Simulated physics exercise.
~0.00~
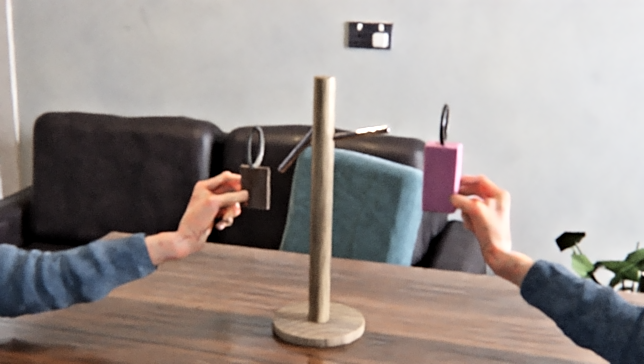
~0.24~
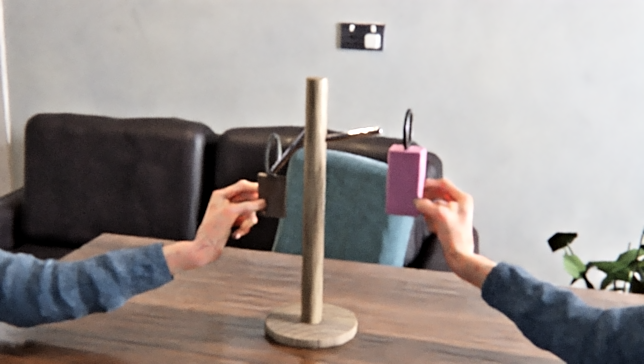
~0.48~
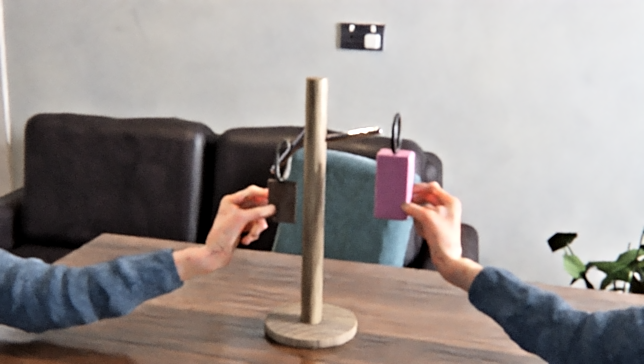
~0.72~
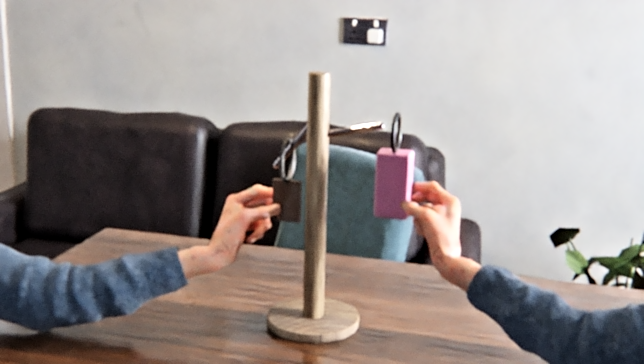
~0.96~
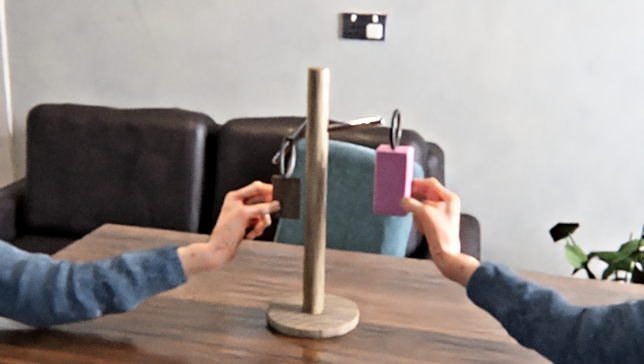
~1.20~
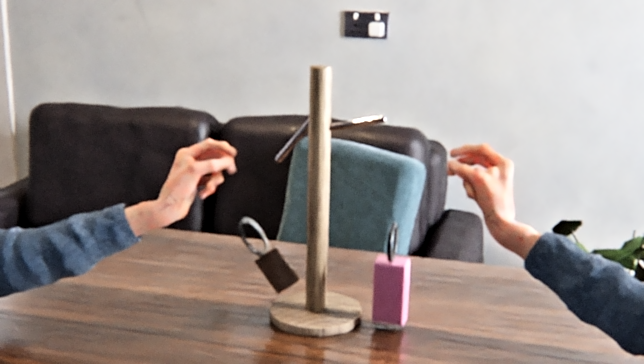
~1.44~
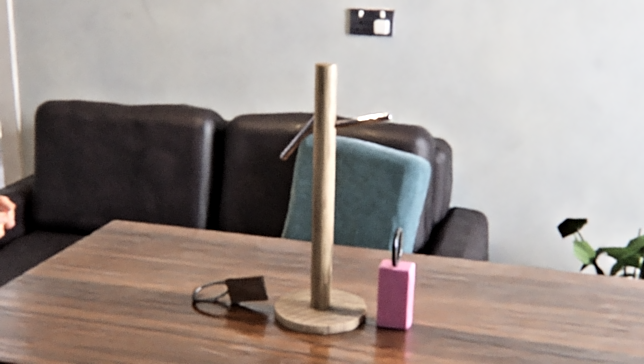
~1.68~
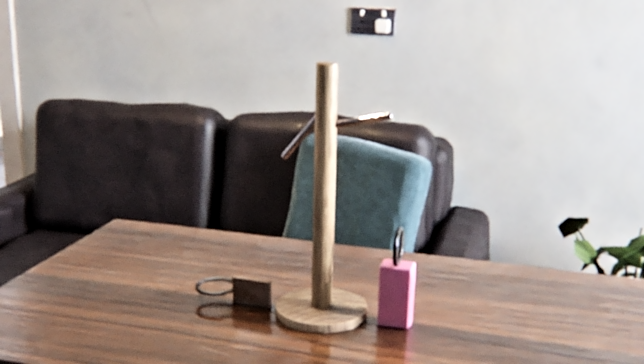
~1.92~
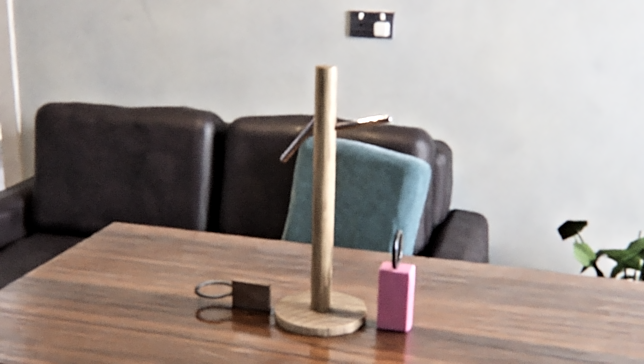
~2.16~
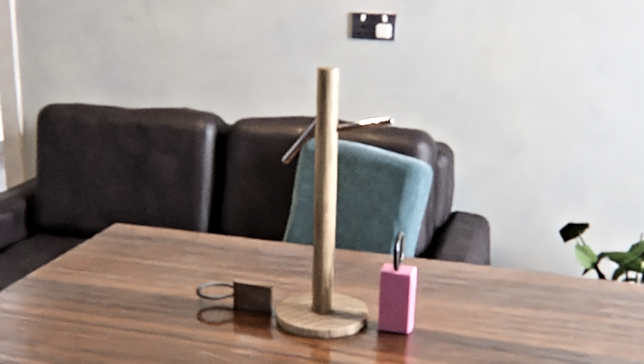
Two hands holding a brown tag and pink block beside a wooden peg stand, then letting go, both dropping to the table.
